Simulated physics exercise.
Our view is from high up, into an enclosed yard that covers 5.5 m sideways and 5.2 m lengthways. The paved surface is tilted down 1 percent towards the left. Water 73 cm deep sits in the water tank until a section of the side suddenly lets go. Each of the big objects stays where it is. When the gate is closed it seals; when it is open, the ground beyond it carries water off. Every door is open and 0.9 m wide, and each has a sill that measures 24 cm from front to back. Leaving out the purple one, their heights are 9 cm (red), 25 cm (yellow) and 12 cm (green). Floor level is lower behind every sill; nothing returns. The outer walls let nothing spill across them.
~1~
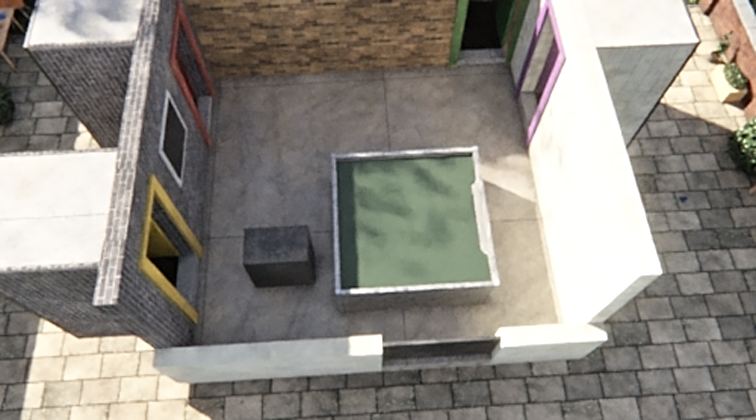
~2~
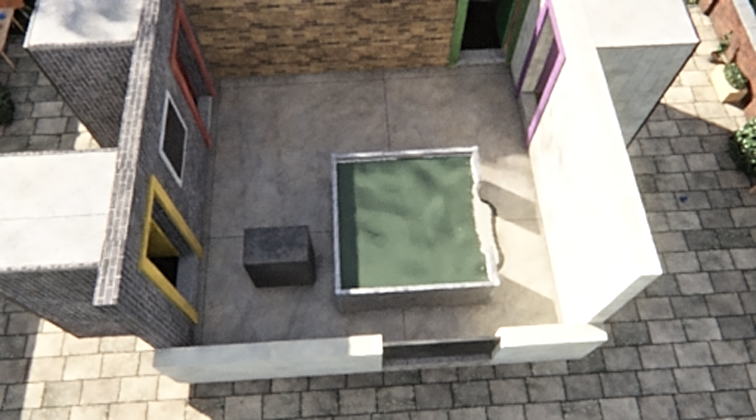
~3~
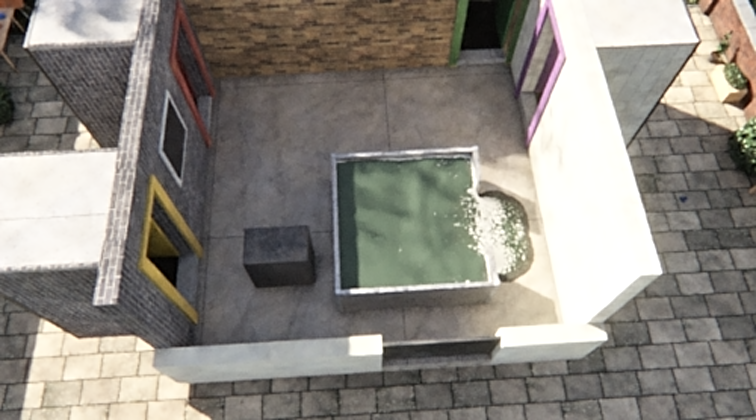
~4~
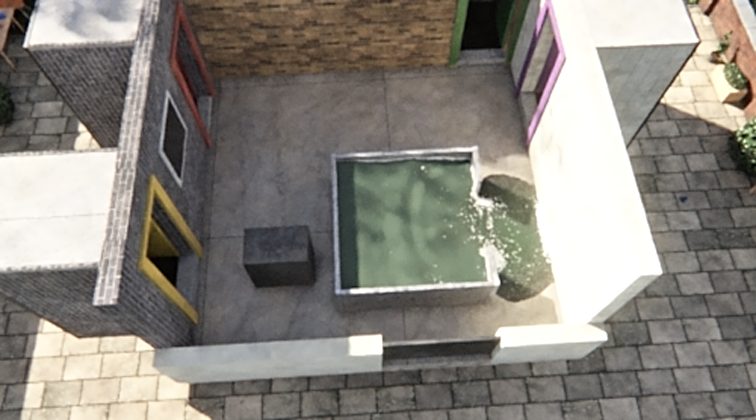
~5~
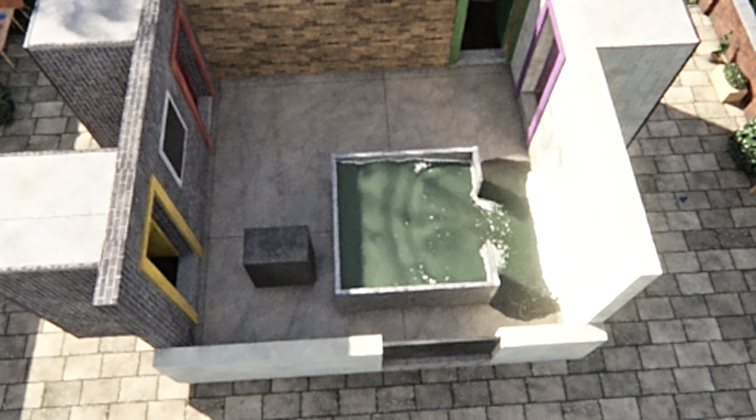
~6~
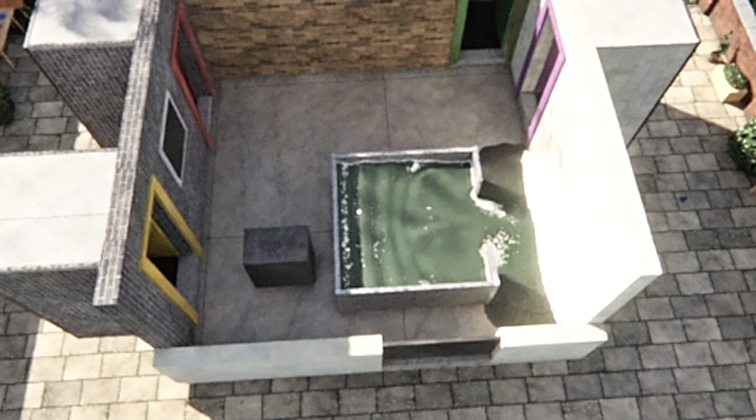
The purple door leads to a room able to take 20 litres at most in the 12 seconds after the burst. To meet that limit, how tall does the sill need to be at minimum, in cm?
At least 7 cm or so.
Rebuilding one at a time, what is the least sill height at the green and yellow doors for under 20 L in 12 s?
Some 25 cm for green, some 18 cm for yellow.
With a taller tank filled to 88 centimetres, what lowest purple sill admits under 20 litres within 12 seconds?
About 10.0 cm.
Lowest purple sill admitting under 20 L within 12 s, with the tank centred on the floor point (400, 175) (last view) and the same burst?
In that case about 30 cm.
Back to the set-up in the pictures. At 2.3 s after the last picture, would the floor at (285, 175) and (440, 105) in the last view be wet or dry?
Taking them in turn, they come out spared and submerged.
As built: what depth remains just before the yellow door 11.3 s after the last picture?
About 13.5 cm.
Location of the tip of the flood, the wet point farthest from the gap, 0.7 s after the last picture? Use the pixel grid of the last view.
Around (507, 69).
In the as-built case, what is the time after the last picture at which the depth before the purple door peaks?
Crest at t of about 10.5 s.
Then, 0.7 s after the last picture water covers 20 % of the floor, deepest (56 cm) near (562, 338); 11 cm at the purple door, 0 litres in over its 23 cm sill.
Then, 2.3 s after the last picture water covers 60 % of the floor, deepest (40 cm) near (192, 361); 9 cm at the purple door, 0 litres in over its 23 cm sill.
Then, 11.3 s after the last picture water covers 95 % of the floor, deepest (16 cm) near (192, 361); 12 cm at the purple door, 0 litres in over its 23 cm sill.
At the purple door as built, the water peaked near 12 cm, 10.7 s after the last picture.
With a sill of 6.5 cm, 26 litres would have come in within the 12 s; with 8 cm, 13 litres. So under 20 litres takes about 7 cm.
